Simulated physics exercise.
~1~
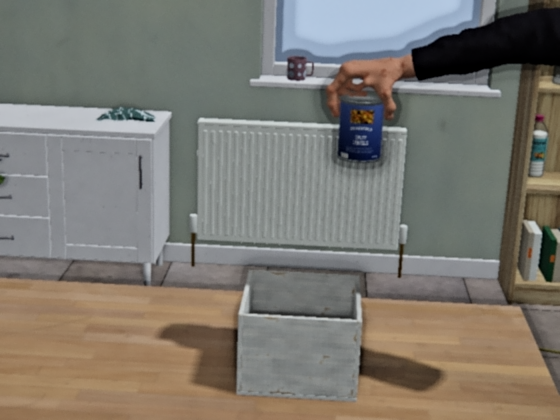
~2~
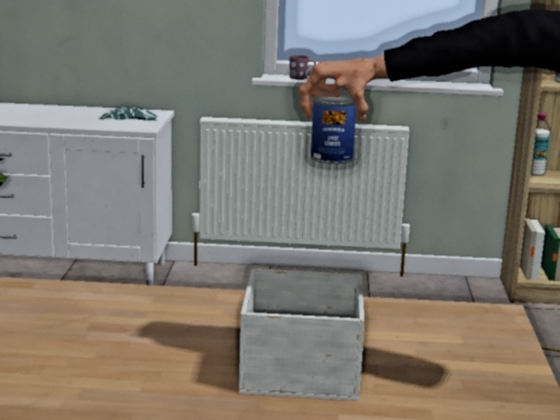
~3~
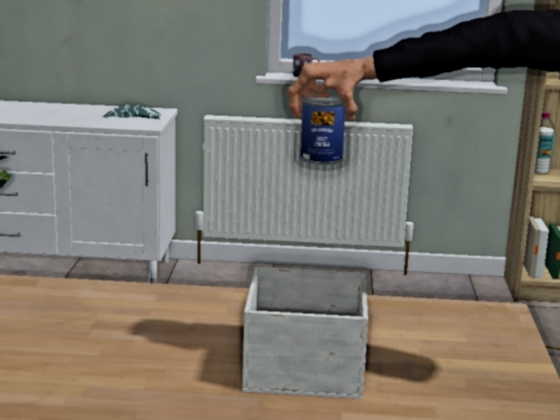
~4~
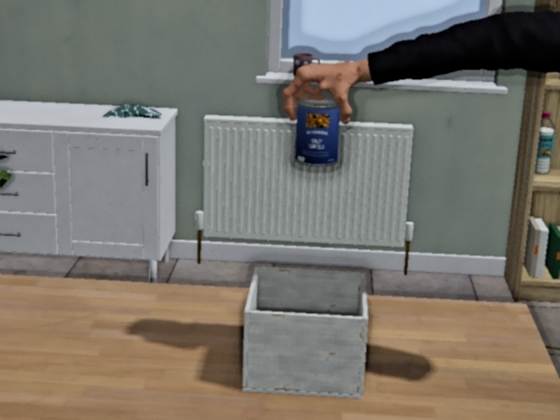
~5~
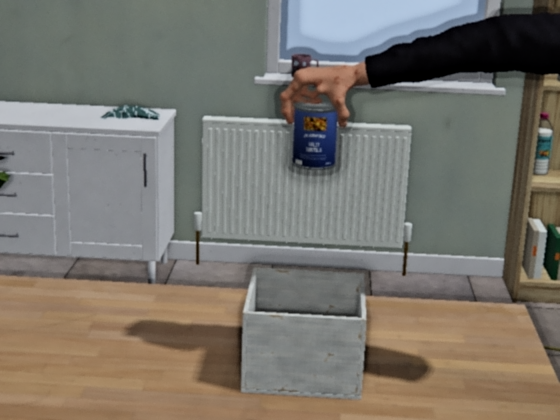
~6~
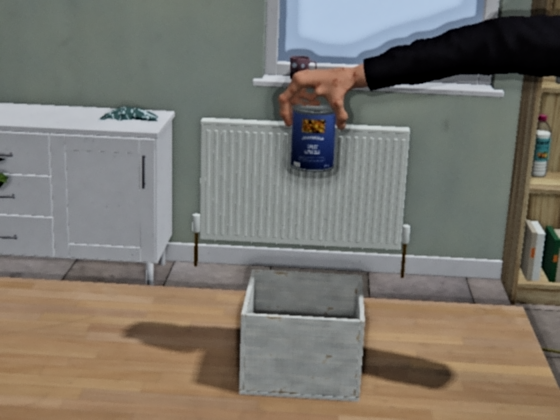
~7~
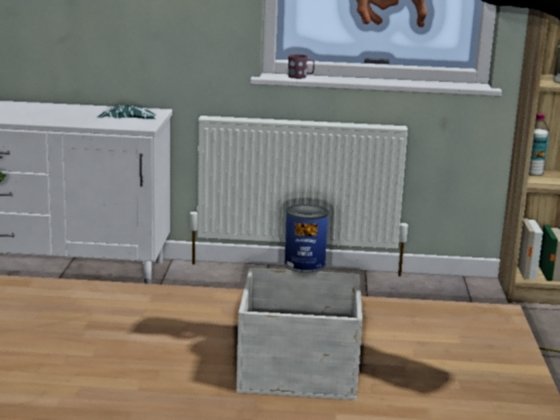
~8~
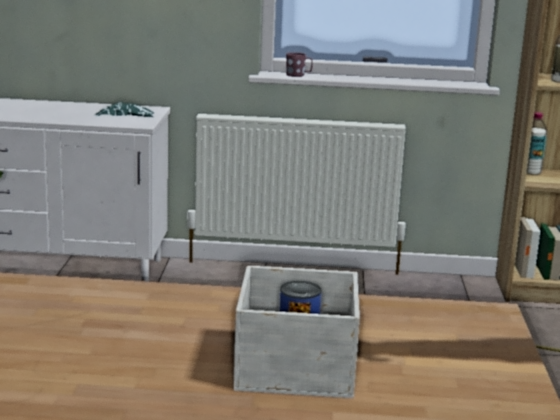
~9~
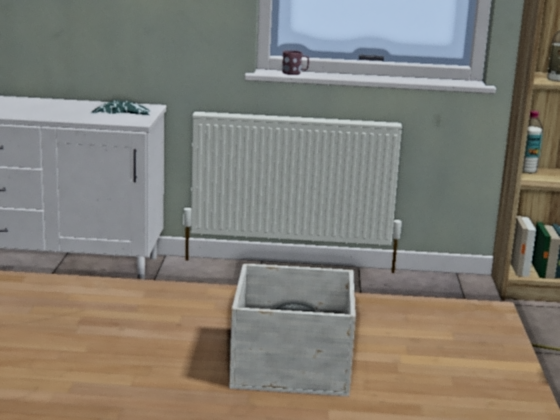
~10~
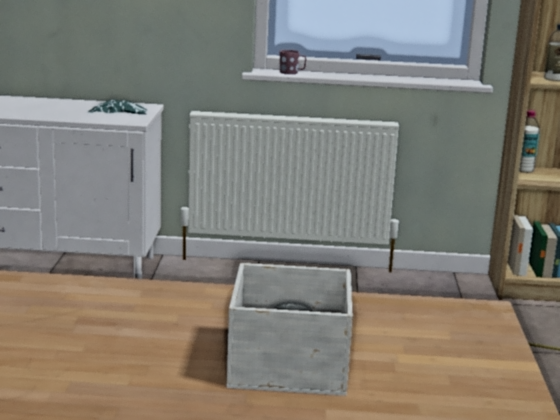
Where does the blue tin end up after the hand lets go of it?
The blue tin falls straight down into the grey crate, which catches it, and it comes to rest inside.
